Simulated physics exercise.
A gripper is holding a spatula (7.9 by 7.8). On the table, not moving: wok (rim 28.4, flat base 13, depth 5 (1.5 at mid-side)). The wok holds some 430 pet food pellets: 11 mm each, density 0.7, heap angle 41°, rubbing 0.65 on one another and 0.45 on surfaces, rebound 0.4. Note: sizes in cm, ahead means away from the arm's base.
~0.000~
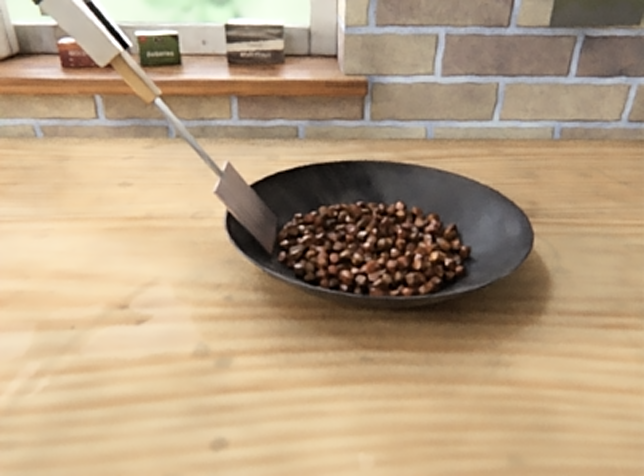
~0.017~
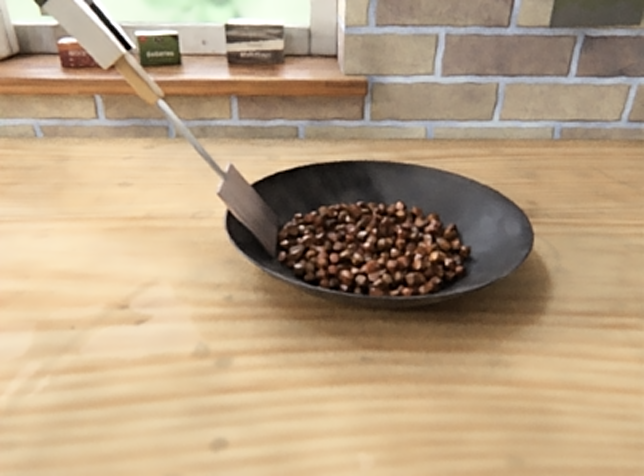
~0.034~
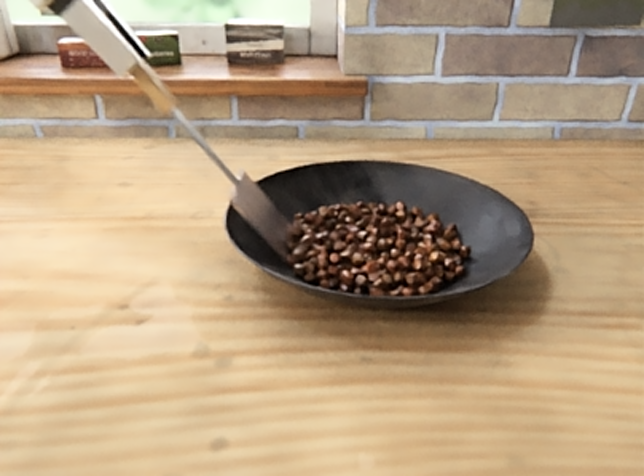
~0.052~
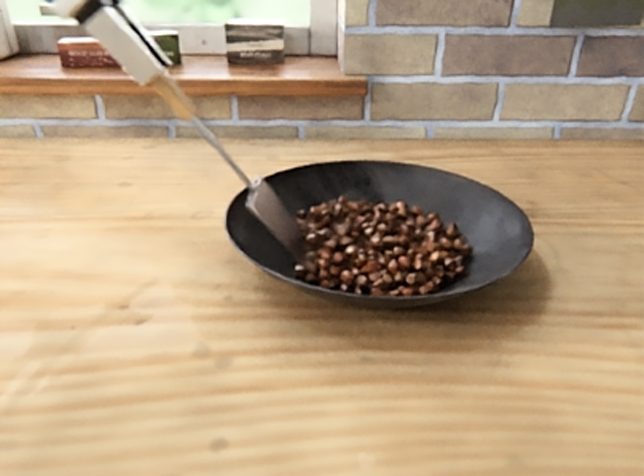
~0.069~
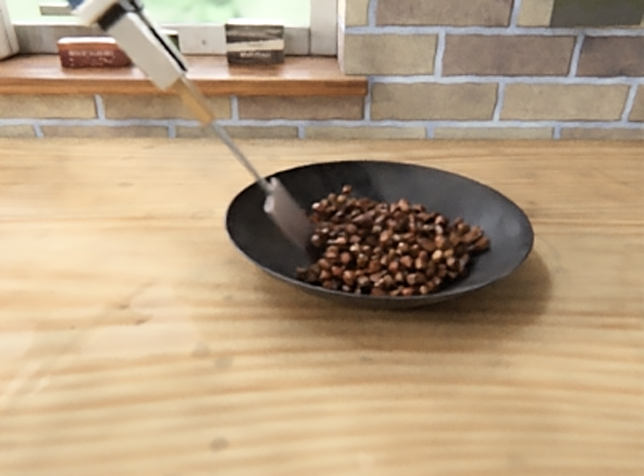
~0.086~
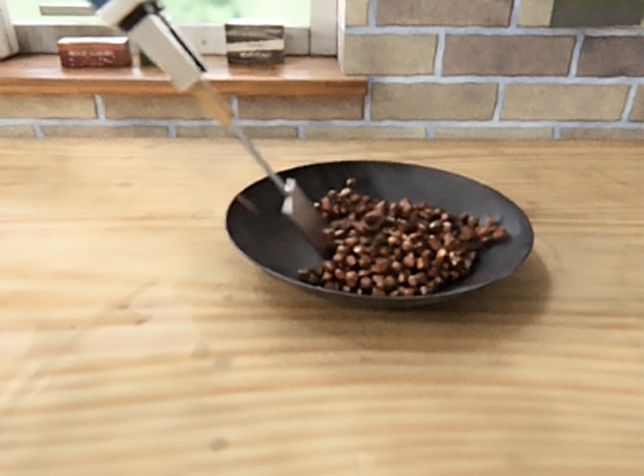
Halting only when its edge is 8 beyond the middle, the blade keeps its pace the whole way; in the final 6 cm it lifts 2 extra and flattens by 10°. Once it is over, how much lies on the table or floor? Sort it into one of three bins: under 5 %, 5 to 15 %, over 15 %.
Bin: Over 15 %.
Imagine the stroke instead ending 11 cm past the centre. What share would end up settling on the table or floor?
Result: Approx. 45 %.
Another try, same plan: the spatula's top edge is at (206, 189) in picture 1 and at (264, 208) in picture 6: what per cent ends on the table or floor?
About 10 per cent.
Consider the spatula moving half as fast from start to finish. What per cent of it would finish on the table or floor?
In that case, around 10 per cent would end on the table or floor.
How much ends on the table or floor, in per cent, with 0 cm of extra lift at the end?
Roughly 15 per cent.
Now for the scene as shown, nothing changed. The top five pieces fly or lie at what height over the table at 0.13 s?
Around 7 cm above the table.
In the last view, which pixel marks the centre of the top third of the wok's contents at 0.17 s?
It is centred at about (459, 225).
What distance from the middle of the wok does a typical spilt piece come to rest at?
It works out to near 22 cm.
By 0.13 s, sloping 54°, highest piece 14 above the table; 430 in the wok, 1 on the blade or in flight.
By 0.17 s, sloping 50°, highest piece 20 above the table; 427 in the wok, 4 on the blade or in flight.
By 0.39 s, sloping 44°, highest piece 25 above the table; 330 in the wok, 87 on the table or floor, 14 on the blade or in flight.
By 1.44 s, sloping 44°, highest piece 5 above the table; 327 in the wok, 104 on the table or floor.
Final count, 327 in the wok, 104 on the table or floor. That is 24 % on the table or floor.
